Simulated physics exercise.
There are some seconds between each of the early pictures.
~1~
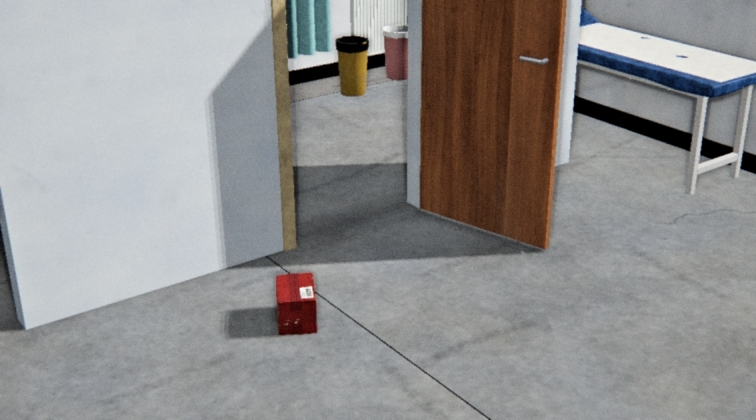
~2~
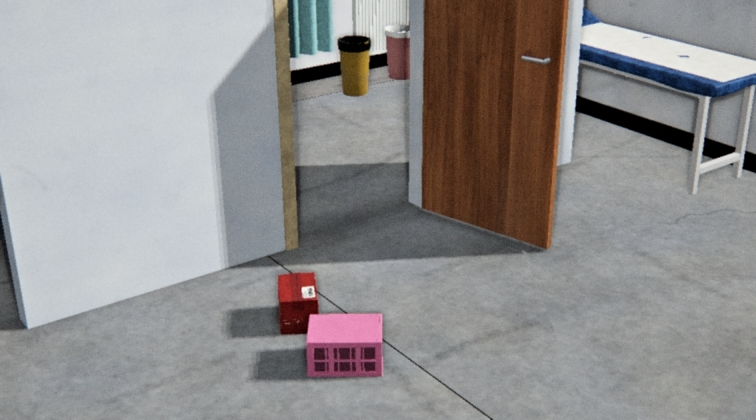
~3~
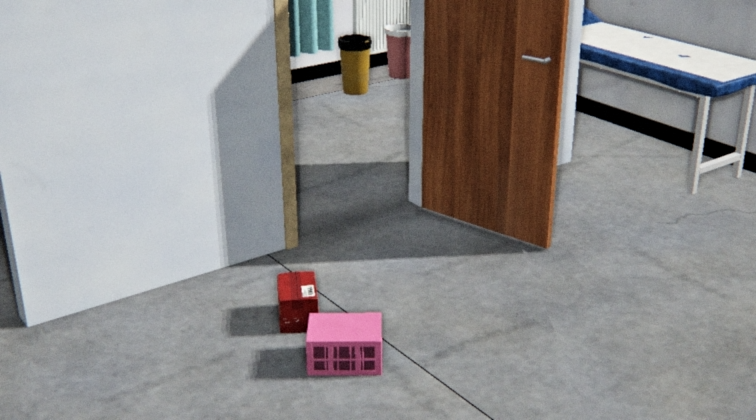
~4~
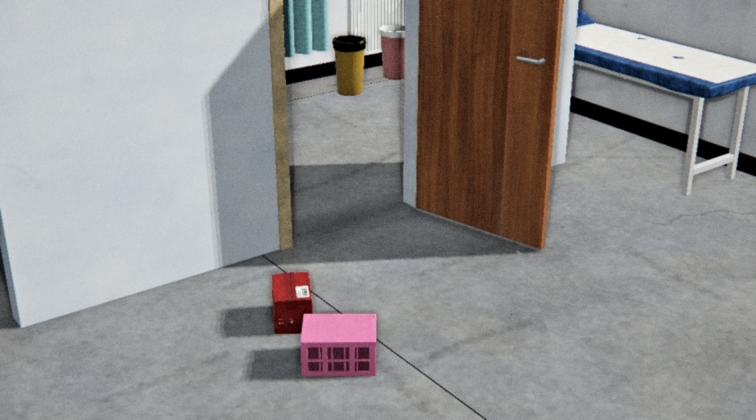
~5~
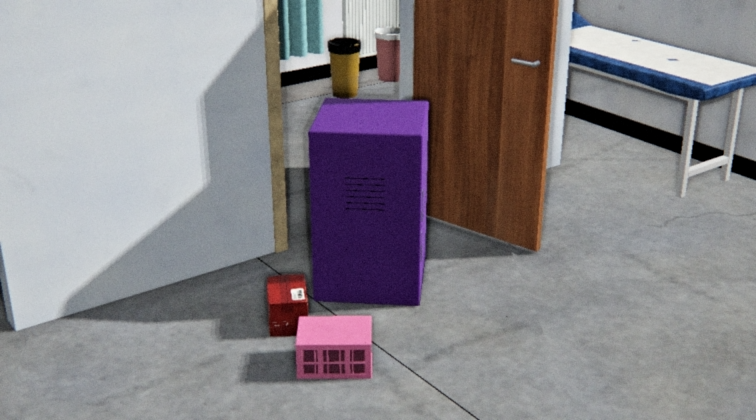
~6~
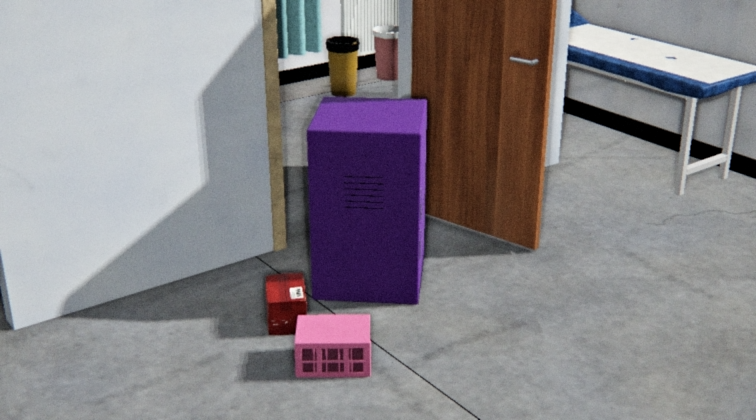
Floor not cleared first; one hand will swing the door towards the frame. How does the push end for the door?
The door ends up partly open.
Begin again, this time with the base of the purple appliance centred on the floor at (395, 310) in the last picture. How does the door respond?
What you'd see next is that it swings to completion.
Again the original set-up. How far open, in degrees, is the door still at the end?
Near 60° open.
Then, 0.60 s later than the last frame, door at 91°.
Then, 1.00 s later than the last frame, door at 70°.
When it is over, door at 59°; all 3 as before. End places, in pixels of the last picture, purple appliance near (369, 199).
